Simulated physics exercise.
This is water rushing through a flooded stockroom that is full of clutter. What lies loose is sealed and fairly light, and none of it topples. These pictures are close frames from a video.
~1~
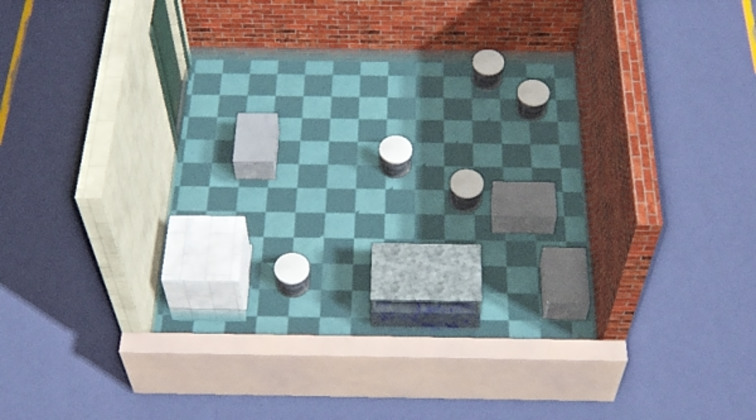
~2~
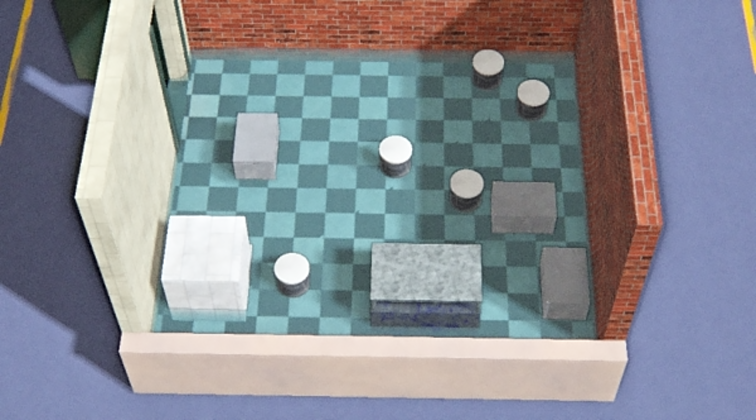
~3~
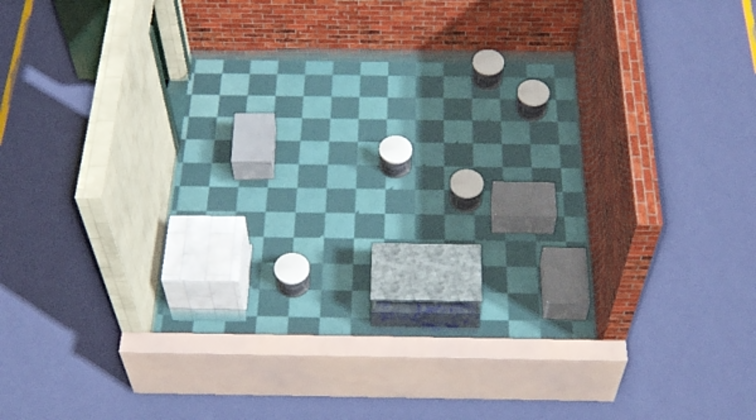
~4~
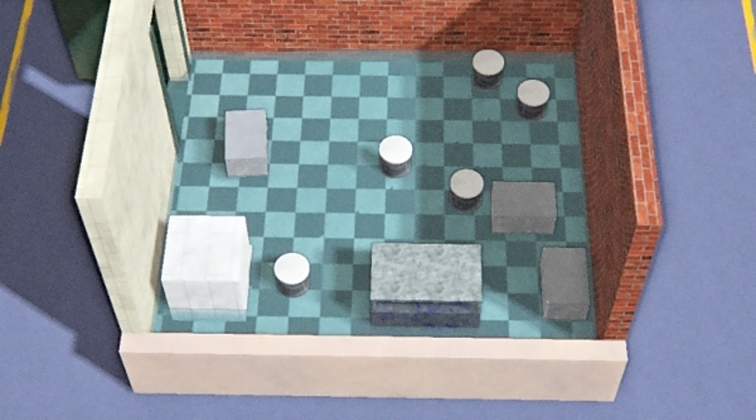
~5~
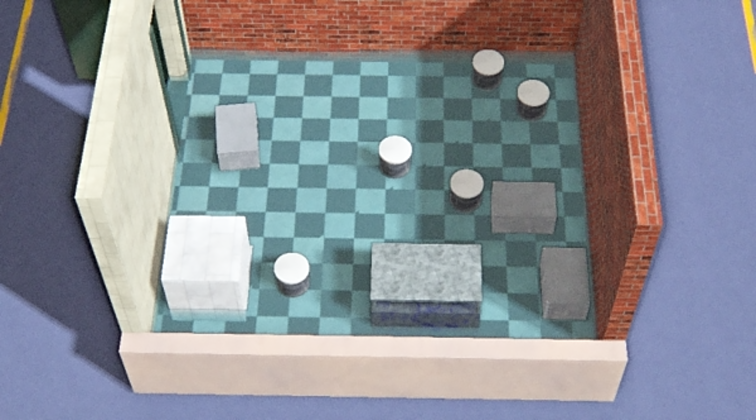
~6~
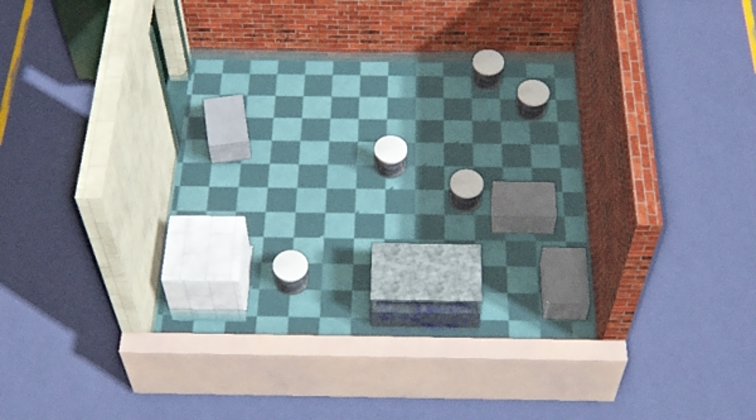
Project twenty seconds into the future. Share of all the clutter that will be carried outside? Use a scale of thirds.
On that scale, between one and two thirds.
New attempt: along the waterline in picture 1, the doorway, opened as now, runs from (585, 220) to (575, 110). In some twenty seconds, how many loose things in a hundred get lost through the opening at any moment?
Near 80 percent.
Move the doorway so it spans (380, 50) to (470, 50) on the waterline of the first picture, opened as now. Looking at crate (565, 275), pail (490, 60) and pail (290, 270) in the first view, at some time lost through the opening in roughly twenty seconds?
Okay, so: Never exits for the first, makes it outside for the second, never exits for the third.
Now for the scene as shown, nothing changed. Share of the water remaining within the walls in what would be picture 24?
My figure is 68 per cent.
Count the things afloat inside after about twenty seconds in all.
I count 5.
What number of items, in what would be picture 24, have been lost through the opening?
I reckon 1.
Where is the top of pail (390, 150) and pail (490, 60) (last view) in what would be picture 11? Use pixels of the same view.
Estimate: First at (350, 135), second at (458, 61), approximately.
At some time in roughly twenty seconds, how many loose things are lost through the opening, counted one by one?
It adds up to 3.
A moment on, 1 of 8 are out; 7 afloat.
Next, 1 of 8 are out; 7 afloat.
Later, 3 of 8 are out; 5 afloat.
In the end, 3 of 8 are out; 5 afloat.
